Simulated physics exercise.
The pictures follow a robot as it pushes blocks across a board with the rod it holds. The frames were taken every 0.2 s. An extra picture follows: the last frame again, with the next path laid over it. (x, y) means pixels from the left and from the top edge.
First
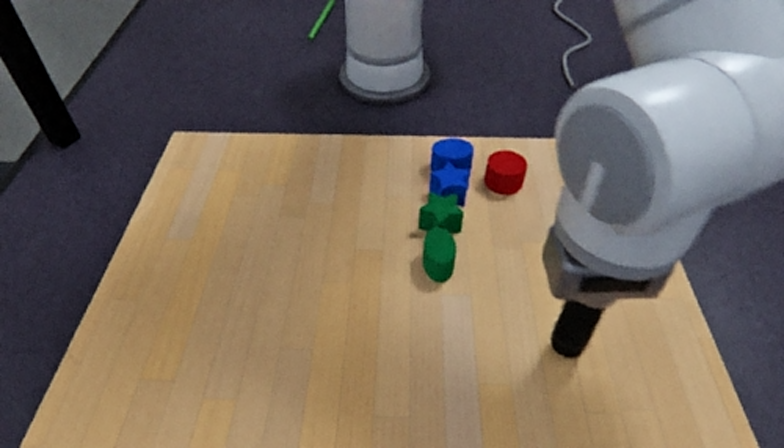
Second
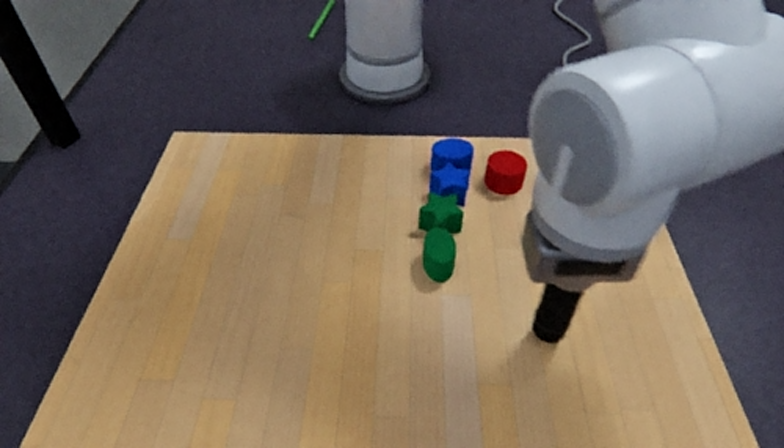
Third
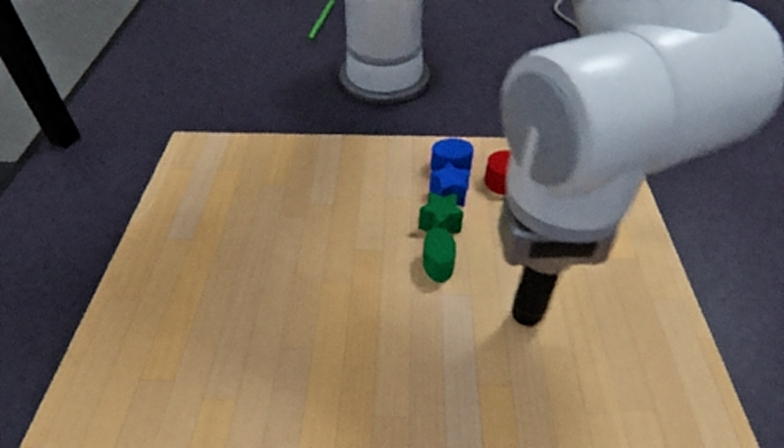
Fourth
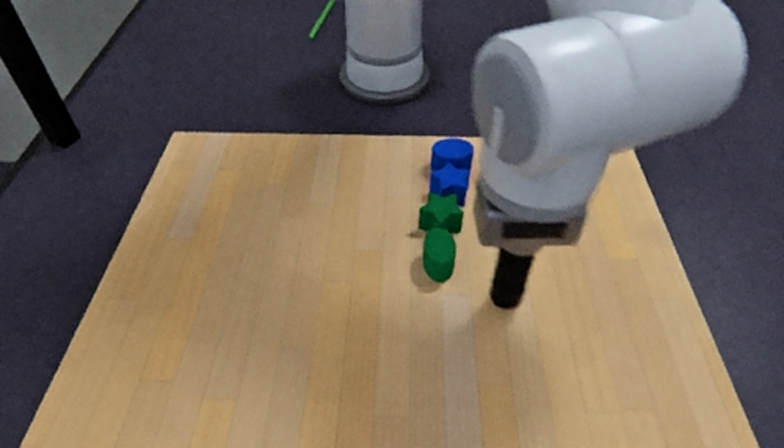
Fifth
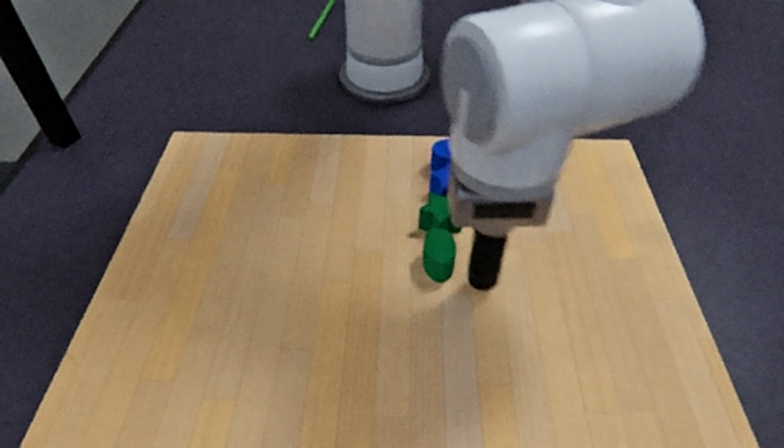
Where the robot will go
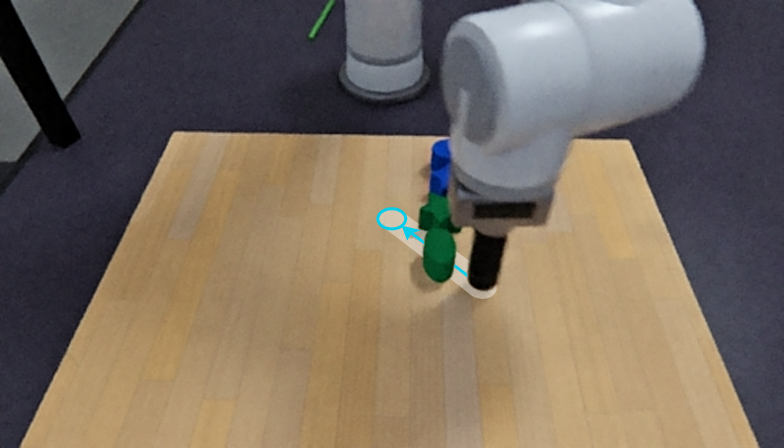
On a wooden table, a robot arm moves a black rod leftward toward some colored blocks.
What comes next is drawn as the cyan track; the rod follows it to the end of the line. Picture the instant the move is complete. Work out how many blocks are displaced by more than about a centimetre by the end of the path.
In total, two blocks get moved by over 1 cm.
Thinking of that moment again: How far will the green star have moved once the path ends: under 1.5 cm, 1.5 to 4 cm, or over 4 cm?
Between 1.5 and 4 cm.
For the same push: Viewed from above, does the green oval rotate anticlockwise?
It seems so.
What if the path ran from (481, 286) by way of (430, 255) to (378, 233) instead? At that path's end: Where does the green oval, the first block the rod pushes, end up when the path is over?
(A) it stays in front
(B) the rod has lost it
The correct letter is A.
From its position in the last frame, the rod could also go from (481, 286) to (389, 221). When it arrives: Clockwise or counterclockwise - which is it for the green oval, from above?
That block twists counter-clockwise.
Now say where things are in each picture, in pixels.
Tip of the rod (567, 344), middles of tops, green oval (440, 244), green star (442, 205), blue star (452, 176), in the first picture.
Rod (548, 330), nothing pushed, in the second picture.
Rod (528, 314), nothing pushed, in the third picture.
Rod (505, 297), nothing pushed, in the fourth picture.
Rod (482, 279), green oval (440, 244), green star (442, 205), blue star partly hidden, in the fifth picture.
The line goes from (481, 286) to (392, 219).
The first path, step by step. One third of the way, rod (450, 255); green oval (419, 236).
Two thirds of the way, rod (420, 232); green oval (393, 229), turned 35° anticlockwise; green star (437, 197), turned 35° clockwise.
At the end, rod (392, 212); green oval (391, 229), turned 35° anticlockwise; green star (430, 192), turned 70° clockwise; blue star (454, 175).
